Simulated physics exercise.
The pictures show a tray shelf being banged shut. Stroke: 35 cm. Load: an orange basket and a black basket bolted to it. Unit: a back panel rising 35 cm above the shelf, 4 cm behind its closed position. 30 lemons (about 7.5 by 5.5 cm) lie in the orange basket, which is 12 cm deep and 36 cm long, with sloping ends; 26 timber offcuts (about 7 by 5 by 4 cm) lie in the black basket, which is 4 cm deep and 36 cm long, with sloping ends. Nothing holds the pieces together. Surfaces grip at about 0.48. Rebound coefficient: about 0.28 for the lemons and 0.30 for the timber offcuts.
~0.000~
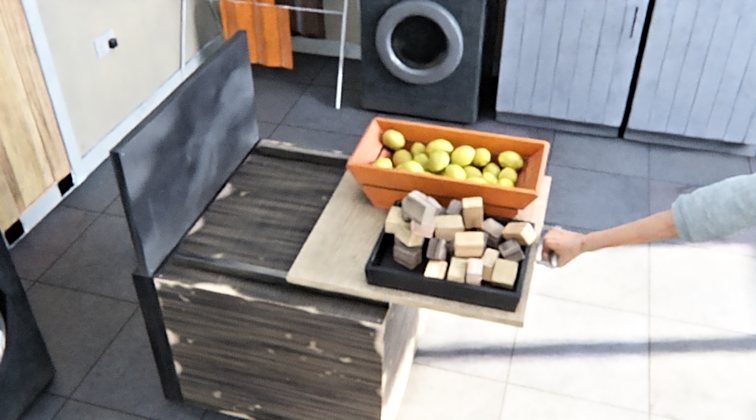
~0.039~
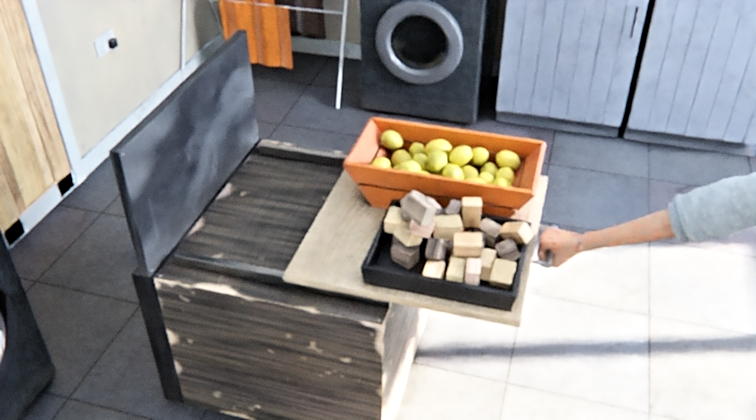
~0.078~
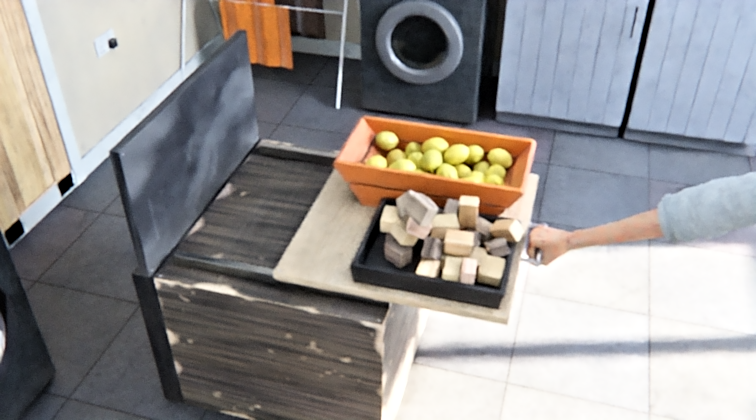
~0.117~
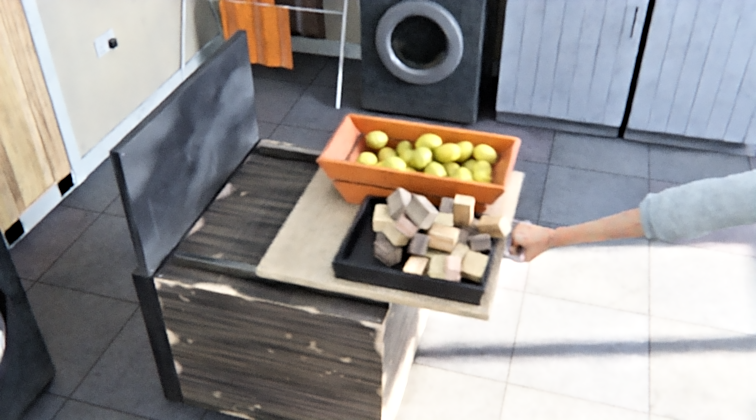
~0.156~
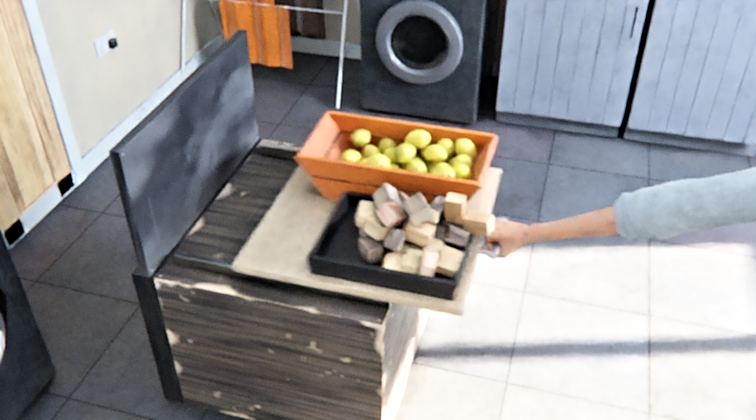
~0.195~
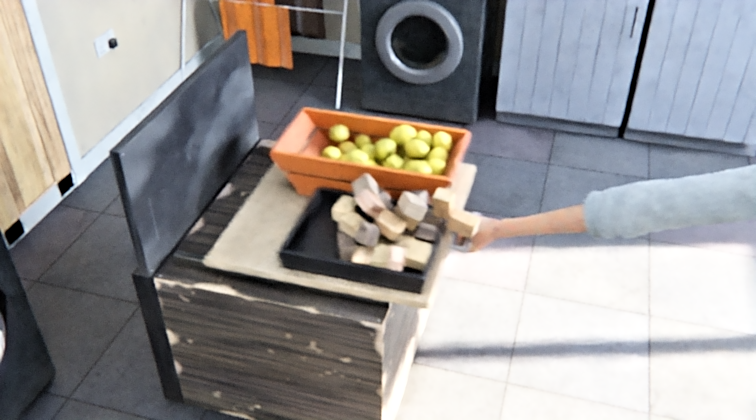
In a laundry room, a hand pushes a shelf holding yellow-green fruit and wooden blocks leftward, the blocks shifting toward the hand.
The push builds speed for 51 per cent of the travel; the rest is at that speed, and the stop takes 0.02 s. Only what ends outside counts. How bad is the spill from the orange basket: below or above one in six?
Under a sixth of the lemons leave the orange basket.
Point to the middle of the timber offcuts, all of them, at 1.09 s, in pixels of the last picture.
Near (294, 213).
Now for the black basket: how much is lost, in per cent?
Lost: Black basket 40 per cent.
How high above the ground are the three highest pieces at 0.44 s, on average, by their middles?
Roughly 76 cm.
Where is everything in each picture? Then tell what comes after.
In the first picture (places track the rim corner closest to us here, unless another is named), orange basket (by its farthest rim corner) (375, 118); black basket (516, 295); 0 cm pushed; all still inside.
Orange basket (372, 118); black basket (512, 294); 1 cm pushed, in the second picture.
Orange basket (363, 117); black basket (500, 292); 4 cm pushed, in the third picture.
Orange basket (349, 115); black basket (481, 288); 9 cm pushed, in the fourth picture.
Orange basket (328, 112); black basket (453, 283); 16 cm pushed; 1 out, the lowest offcut at (479, 223), in the fifth picture.
Orange basket (304, 108); black basket (421, 277); 24 cm pushed; 1 out, the lowest offcut at (463, 223), in the sixth picture.
After 0.24 s, end of travel.
After 0.32 s, the orange basket has all 30 and the black basket is down by 3 of 26.
After 0.44 s, the orange basket has all 30 and the black basket is down by 10 of 26.
After 0.66 s, the orange basket is down by 2 of 30 and the black basket is down by 11 of 26.
When it is over (at 1.09 s), the orange basket is down by 2 of 30 and the black basket is down by 11 of 26. Asked share, 2 of 30, 7 per cent.
